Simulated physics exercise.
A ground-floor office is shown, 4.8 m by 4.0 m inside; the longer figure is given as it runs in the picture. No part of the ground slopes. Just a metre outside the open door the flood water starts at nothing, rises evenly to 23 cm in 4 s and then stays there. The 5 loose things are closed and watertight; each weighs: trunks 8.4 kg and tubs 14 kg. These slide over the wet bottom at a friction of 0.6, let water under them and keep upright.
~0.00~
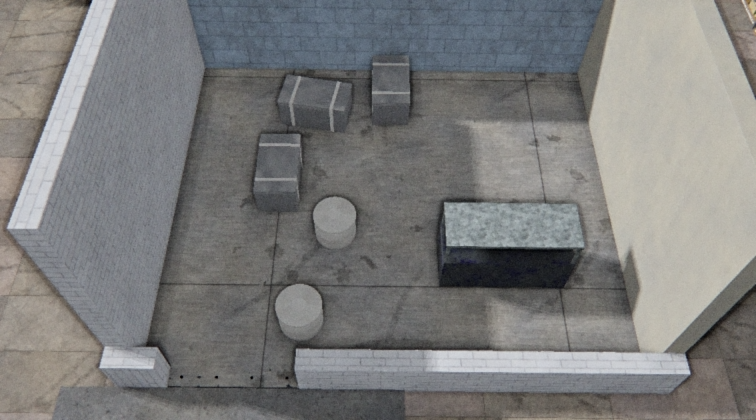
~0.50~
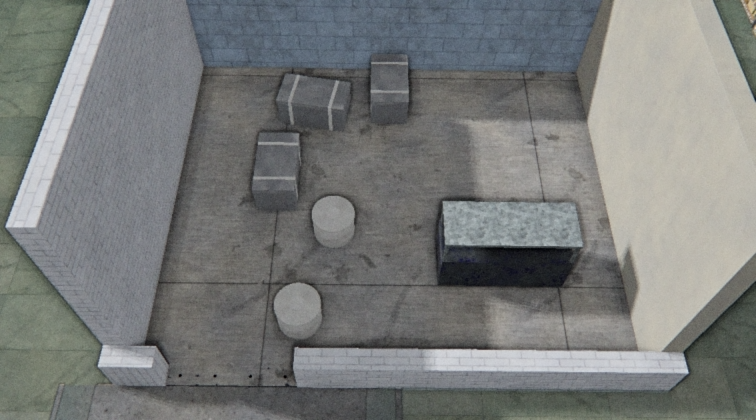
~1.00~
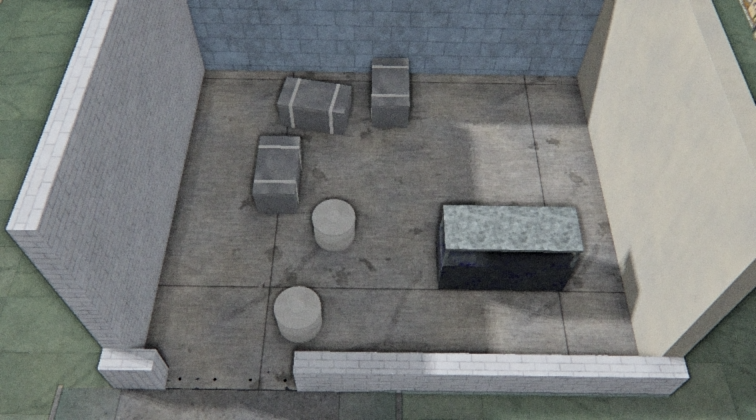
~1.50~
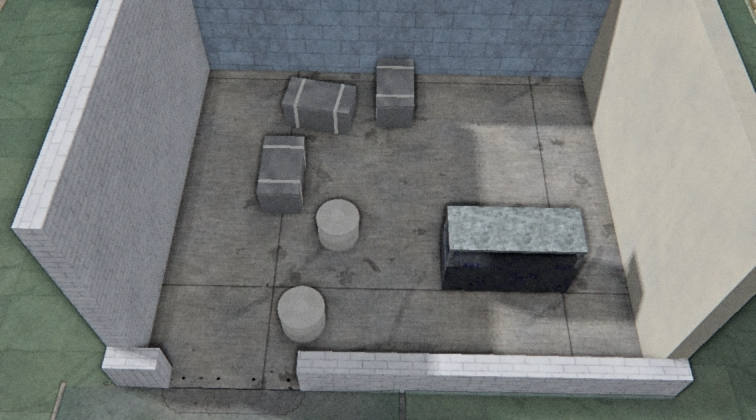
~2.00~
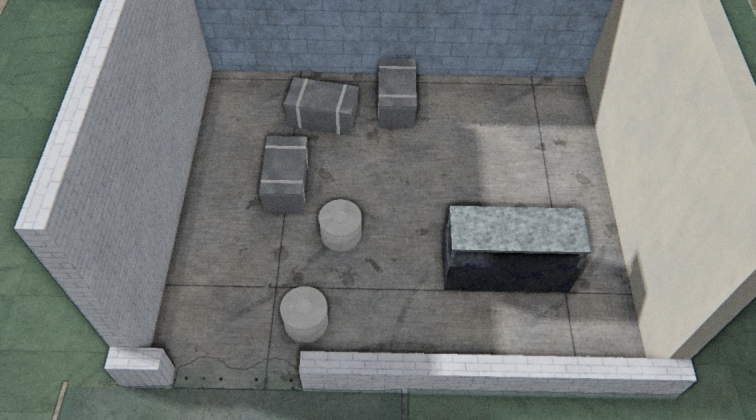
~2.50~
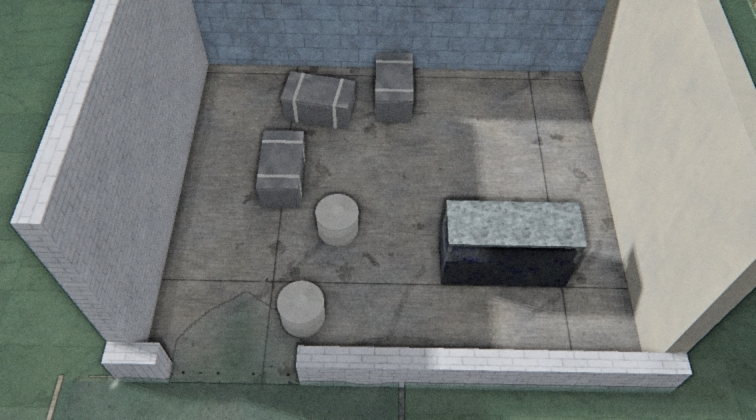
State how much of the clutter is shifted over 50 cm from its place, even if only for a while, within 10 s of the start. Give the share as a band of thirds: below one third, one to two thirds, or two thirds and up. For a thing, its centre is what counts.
The share is one to two thirds.
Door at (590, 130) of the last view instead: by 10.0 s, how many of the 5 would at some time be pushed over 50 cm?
The answer then is 3.
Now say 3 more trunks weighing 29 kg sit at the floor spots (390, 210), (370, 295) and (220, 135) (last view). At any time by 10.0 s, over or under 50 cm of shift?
Sequence: Below the line / below the line / above the line.
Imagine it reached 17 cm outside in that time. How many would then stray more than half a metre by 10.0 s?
That would give 3.
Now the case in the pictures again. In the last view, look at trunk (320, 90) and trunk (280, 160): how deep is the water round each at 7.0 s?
Depths: Near 12 cm, then near 6 cm.
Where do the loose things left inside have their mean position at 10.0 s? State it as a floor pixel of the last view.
I'd put it around (460, 215).
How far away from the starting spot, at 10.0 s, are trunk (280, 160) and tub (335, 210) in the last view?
Shifts: 200 cm / 0 cm.
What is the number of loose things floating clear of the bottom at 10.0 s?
Of them, 3.
After 3.5 s 0 of 5 are over 50 cm from their spots; 0 afloat.
After 4.5 s 0 of 5 are over 50 cm from their spots; 0 afloat.
After 7.0 s 2 of 5 are over 50 cm from their spots; 1 afloat.
After 10.0 s 3 of 5 are over 50 cm from their spots, and 3 have been at some point; 3 afloat.
